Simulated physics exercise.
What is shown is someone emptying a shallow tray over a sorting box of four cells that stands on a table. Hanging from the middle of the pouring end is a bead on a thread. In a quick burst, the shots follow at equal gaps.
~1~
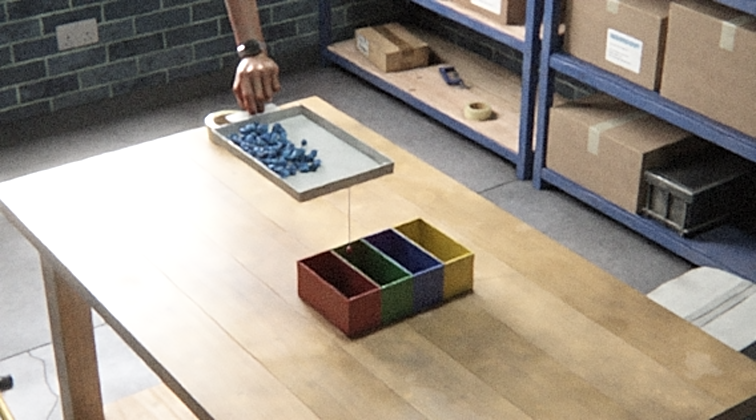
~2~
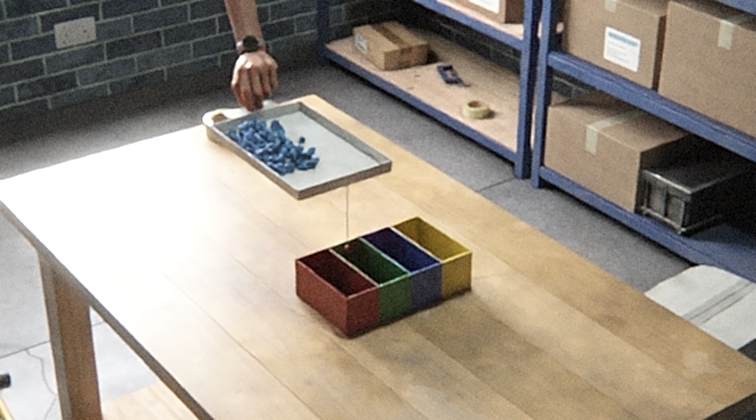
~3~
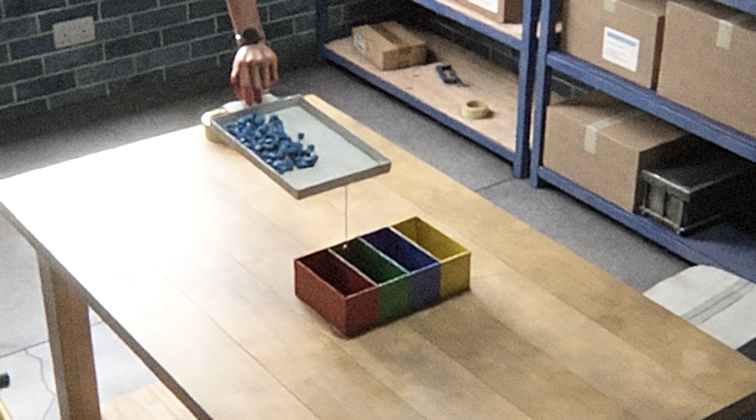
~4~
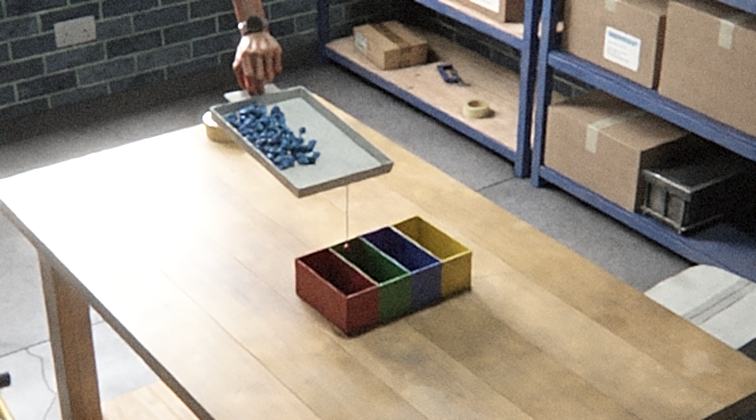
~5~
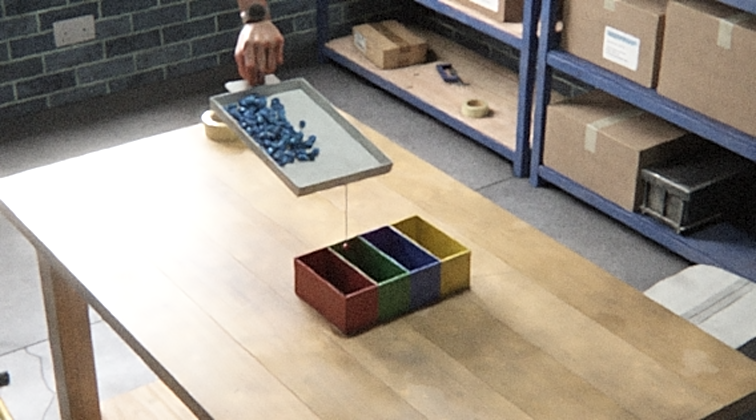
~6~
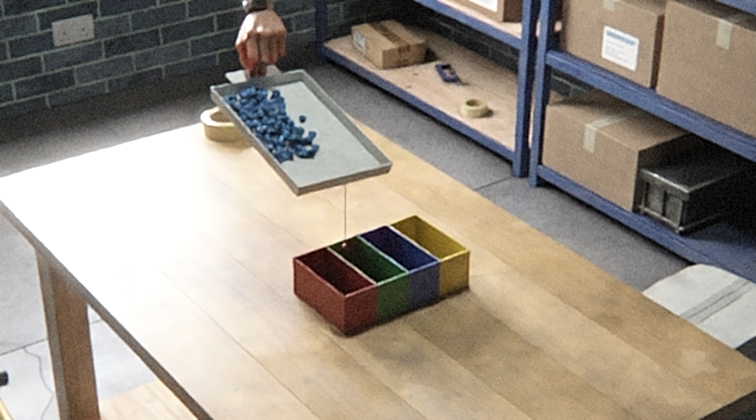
A hand slowly raises the back of a shallow tray of blue stones above a table.
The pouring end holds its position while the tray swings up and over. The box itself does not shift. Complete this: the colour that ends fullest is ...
The fullest is blue.
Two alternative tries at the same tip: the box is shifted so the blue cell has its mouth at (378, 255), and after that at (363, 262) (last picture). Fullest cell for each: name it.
Blue, and then that yellow cell.
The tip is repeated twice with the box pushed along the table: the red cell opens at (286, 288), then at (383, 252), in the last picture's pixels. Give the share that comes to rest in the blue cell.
I'd expect some 30 percent, and then some 0 percent.
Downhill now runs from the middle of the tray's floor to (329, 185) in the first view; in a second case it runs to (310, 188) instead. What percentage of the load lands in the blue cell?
0 % and 0 %.
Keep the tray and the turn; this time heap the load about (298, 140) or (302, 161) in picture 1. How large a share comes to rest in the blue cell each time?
From the first start you get 60 in a hundred, from the second 50 in a hundred.
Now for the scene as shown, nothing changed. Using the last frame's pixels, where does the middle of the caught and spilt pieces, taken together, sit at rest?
Last view, resting centre - approx. (385, 290).
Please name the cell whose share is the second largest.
The answer is the green one.
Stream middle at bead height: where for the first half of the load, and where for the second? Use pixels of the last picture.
The opening half passes (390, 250), the closing half (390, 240).
Just after the last frame, tray tipped steeply; almost all on the tray; just a few in the blue cell; about a tenth falling or outside the box.
A moment on, tray tipped right over; roughly two thirds on the tray; about a tenth in the blue cell; about a tenth in the green cell; about a tenth in the red cell; just a few in the yellow cell; about a tenth falling or outside the box.
Further on, tray tipped past a quarter turn; roughly half in the blue cell; roughly a quarter in the green cell; roughly a quarter in the red cell; just a few in the yellow cell; about a tenth falling or outside the box.
When it is over, tray tipped past a quarter turn; roughly half in the blue cell; roughly a quarter in the green cell; roughly a quarter in the red cell; just a few in the yellow cell; about a tenth outside the box.
